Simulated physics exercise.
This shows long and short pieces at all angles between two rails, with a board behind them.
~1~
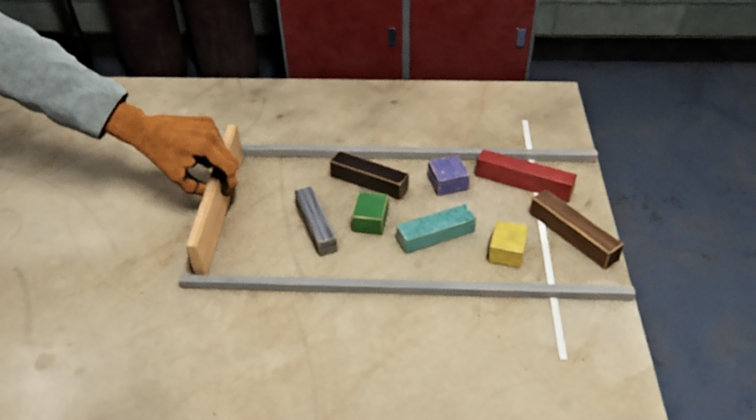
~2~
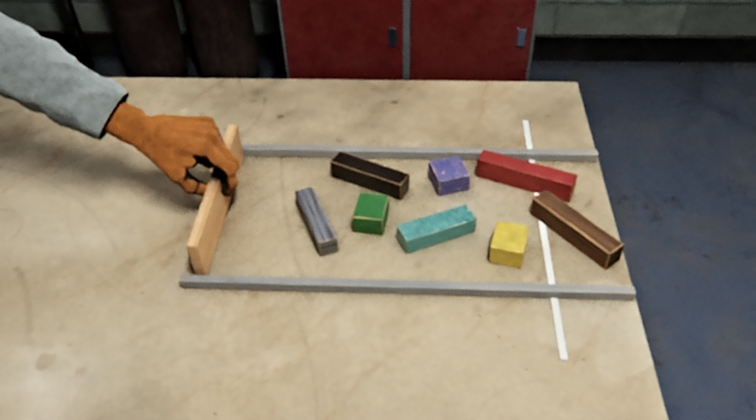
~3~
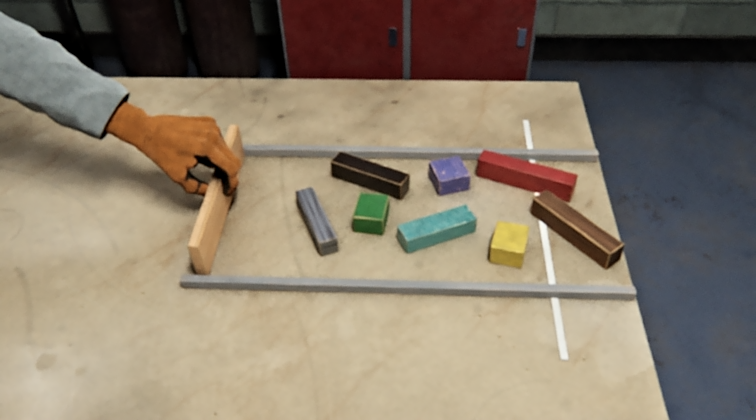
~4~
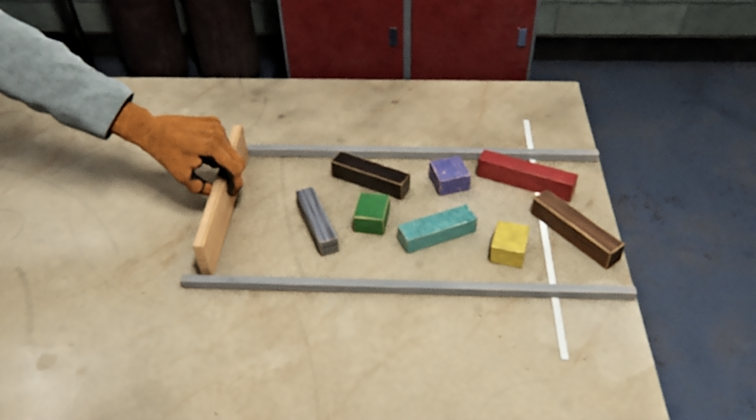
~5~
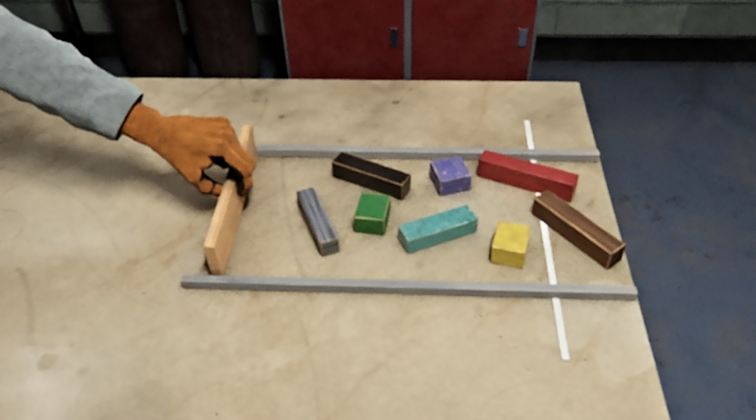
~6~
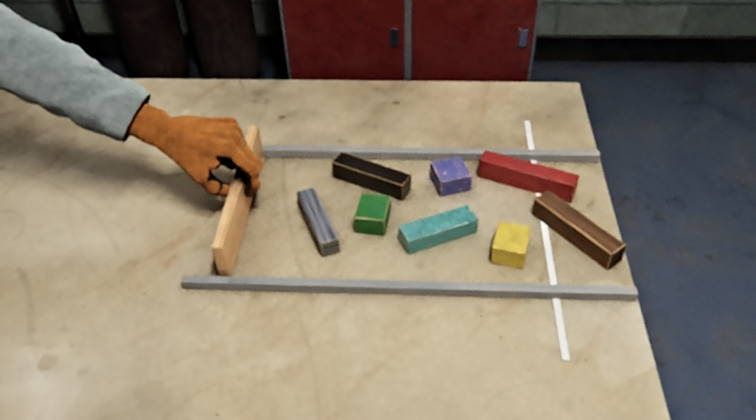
A hand in a grey sleeve grips a light wooden board on a pale tabletop, seen from above at an angle, with red cabinets behind. Between two grey rails lie black, grey, green, turquoise, purple, yellow, red and brown blocks, with white tape crossing at the right. The hand slides the board a little to the right, while the blocks and the camera stay essentially still.
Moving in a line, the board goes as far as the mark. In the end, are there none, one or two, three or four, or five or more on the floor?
There are one or two on the floor.
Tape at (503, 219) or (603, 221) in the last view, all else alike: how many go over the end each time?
You'd count 0 the first time and 7 the second.
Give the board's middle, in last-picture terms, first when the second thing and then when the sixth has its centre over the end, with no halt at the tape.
In pixels, around (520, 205) followed by around (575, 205).
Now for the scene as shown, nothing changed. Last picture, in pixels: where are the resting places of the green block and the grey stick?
Answer: First (580, 215), after that (556, 227).
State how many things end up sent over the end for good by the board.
Altogether the count is 2.
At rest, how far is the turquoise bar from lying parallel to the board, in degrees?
About 40° out of line.
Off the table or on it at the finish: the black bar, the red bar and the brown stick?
So the black bar remains aboard; as for the red bar, it comes off; and the brown stick comes off.
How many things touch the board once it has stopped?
It's touching 2 at the end.
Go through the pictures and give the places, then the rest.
The first frame shows brown stick (575, 228); red bar (525, 175); yellow block (508, 244); board (218, 196); tape (541, 219).
The second frame shows red bar (526, 176); green block (371, 213).
The third frame shows yellow block (509, 244); grey stick (317, 221).
The fourth frame shows brown stick (576, 228); turquoise bar (437, 228).
The fifth frame shows red bar (527, 176); black bar (371, 175).
The sixth frame shows brown stick (577, 229); red bar (527, 176); yellow block (511, 245); board (241, 197); tape (543, 220).
Soon after, none off yet; brown stick at rest near (577, 229); red bar at rest near (527, 176); yellow block at rest near (511, 245).
After that, none off yet; brown stick at rest near (577, 229); red bar displaced a little near (553, 177); yellow block displaced a little near (525, 253).
In the end, the number that fall off is one or two; gone, red bar and brown stick.
